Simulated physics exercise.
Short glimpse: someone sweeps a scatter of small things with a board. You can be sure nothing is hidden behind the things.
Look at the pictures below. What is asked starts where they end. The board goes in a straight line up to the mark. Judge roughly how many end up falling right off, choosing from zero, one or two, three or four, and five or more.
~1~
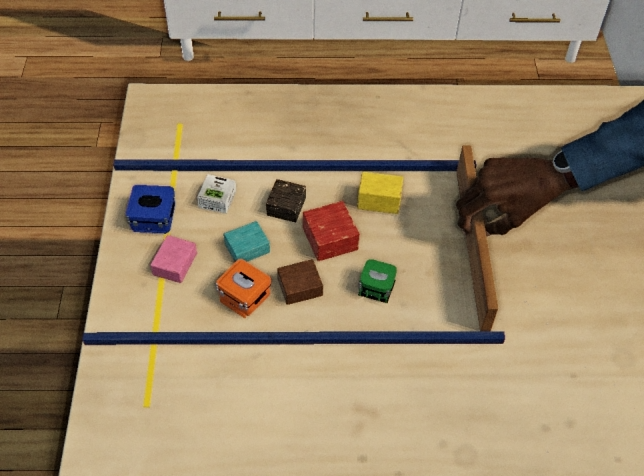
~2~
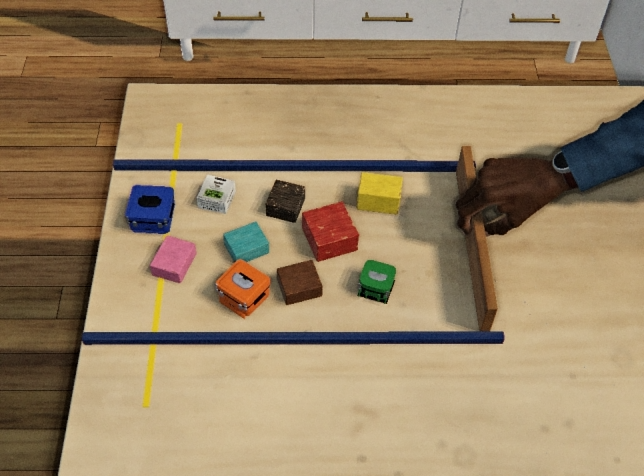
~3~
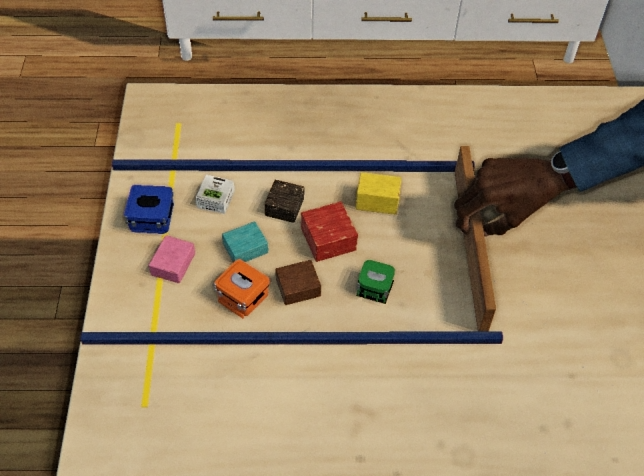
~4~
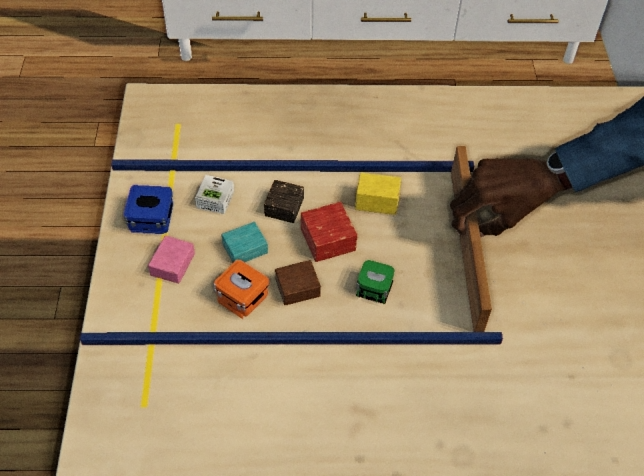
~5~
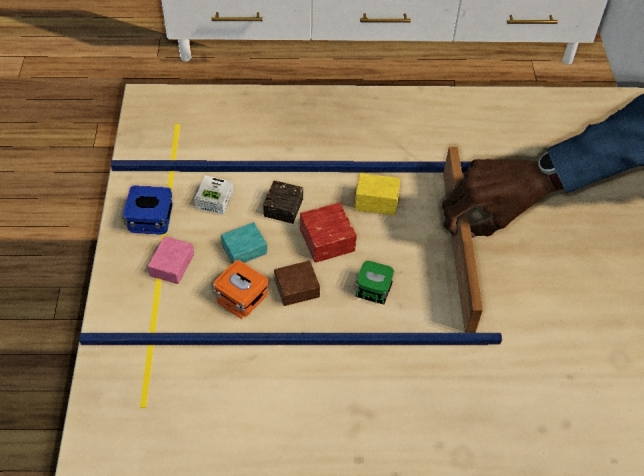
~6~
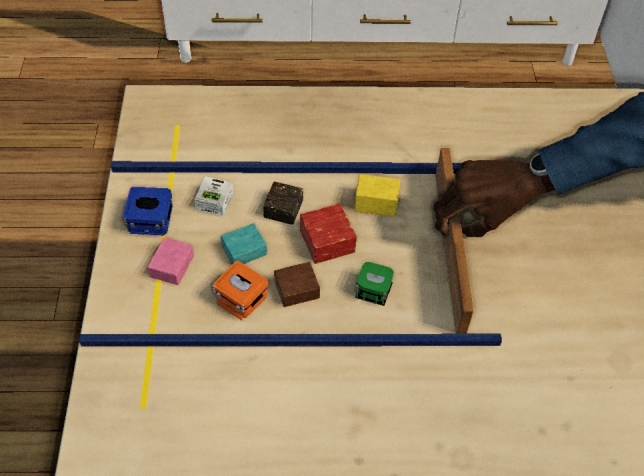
It is three or four.
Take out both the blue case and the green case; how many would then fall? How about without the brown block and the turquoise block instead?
The number is 1 for the first case and 2 for the second.
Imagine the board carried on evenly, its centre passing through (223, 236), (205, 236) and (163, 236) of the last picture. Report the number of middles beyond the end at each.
In that order 0, 1 and 3.
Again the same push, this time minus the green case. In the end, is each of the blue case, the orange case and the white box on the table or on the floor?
So: The blue case goes down, the orange case does not drop, the white box goes down.
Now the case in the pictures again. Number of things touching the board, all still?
It's 3.
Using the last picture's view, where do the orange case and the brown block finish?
Roughly (100, 313); the other one roughly (107, 278).
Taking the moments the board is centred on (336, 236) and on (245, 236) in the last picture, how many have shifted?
One spot: 6. Other spot: 10.
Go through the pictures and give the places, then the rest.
Blue case (152, 210); pink block (174, 259); white box (217, 194); board (476, 234); tape (166, 248), in the first picture.
Pink block (174, 259); turquoise block (246, 243), in the second picture.
White box (215, 194); yellow block (379, 193), in the third picture.
Blue case (150, 210); board (470, 235), in the fourth picture.
Pink block (171, 260); red block (328, 232), in the fifth picture.
Blue case (149, 212); pink block (171, 261); white box (214, 196); board (453, 237); tape (163, 250), in the sixth picture.
Soon after, none off yet; blue case at rest near (149, 212); pink block at rest near (171, 261); white box at rest near (214, 196).
Then, none off yet; blue case moved a little near (127, 215); pink block moved a little near (150, 264); white box moved about its own width near (164, 198).
At rest, the number that fall off is three or four; fallen, white box, pink block and blue case.
